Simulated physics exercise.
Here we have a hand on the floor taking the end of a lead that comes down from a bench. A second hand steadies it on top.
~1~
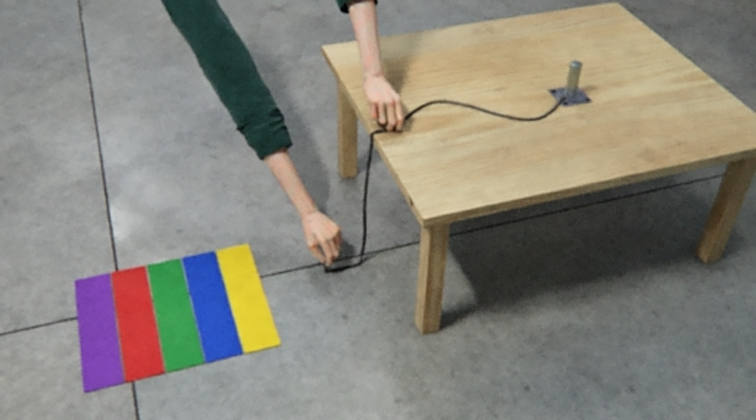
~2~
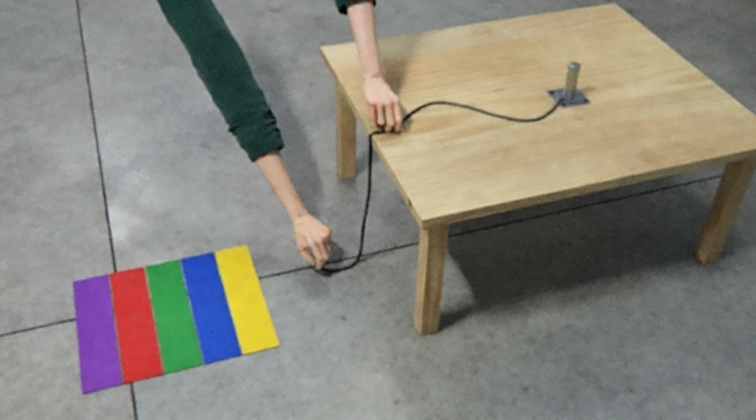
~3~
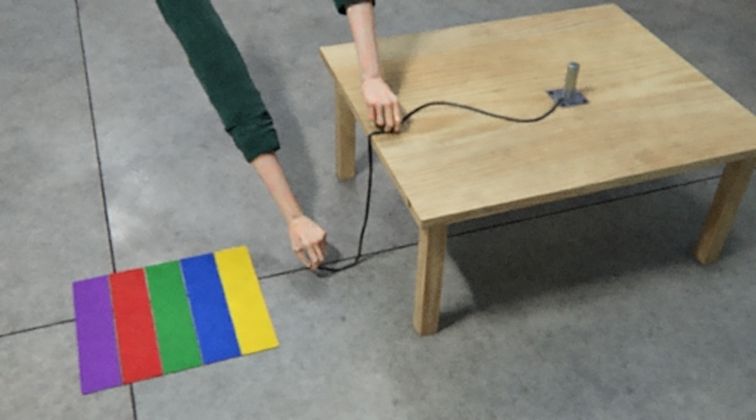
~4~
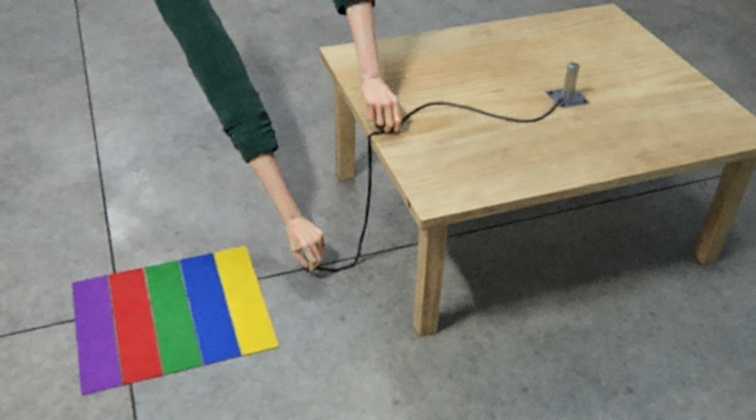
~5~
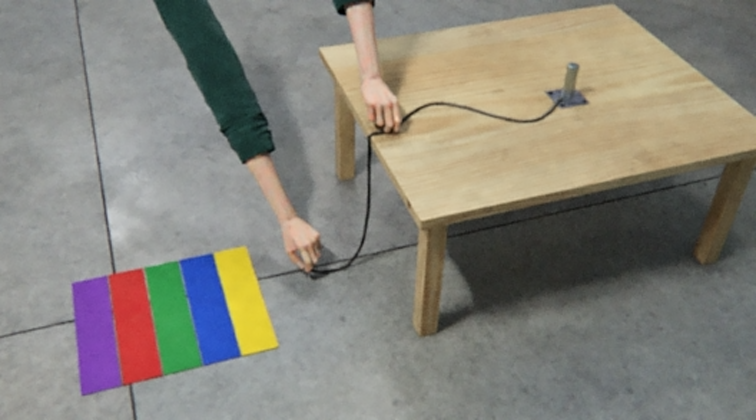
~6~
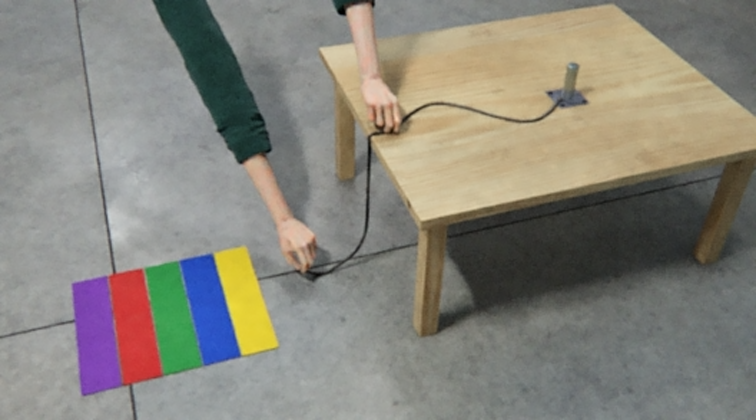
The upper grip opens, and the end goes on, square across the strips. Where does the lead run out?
The end stops over the green strip.
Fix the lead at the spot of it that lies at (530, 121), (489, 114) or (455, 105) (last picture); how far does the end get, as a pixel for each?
Near (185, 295), (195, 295) and (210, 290).
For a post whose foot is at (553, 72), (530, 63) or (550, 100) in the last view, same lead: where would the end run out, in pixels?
The places are (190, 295), (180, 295) and (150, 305).
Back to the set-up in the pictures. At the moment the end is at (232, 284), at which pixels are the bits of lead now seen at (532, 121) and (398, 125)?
At (509, 105), then (367, 140).
A little later, end near (232, 284); over yellow.
Next, end near (194, 293); over blue.
When it is tight, end near (171, 298); over green. It gets as far as the green strip.
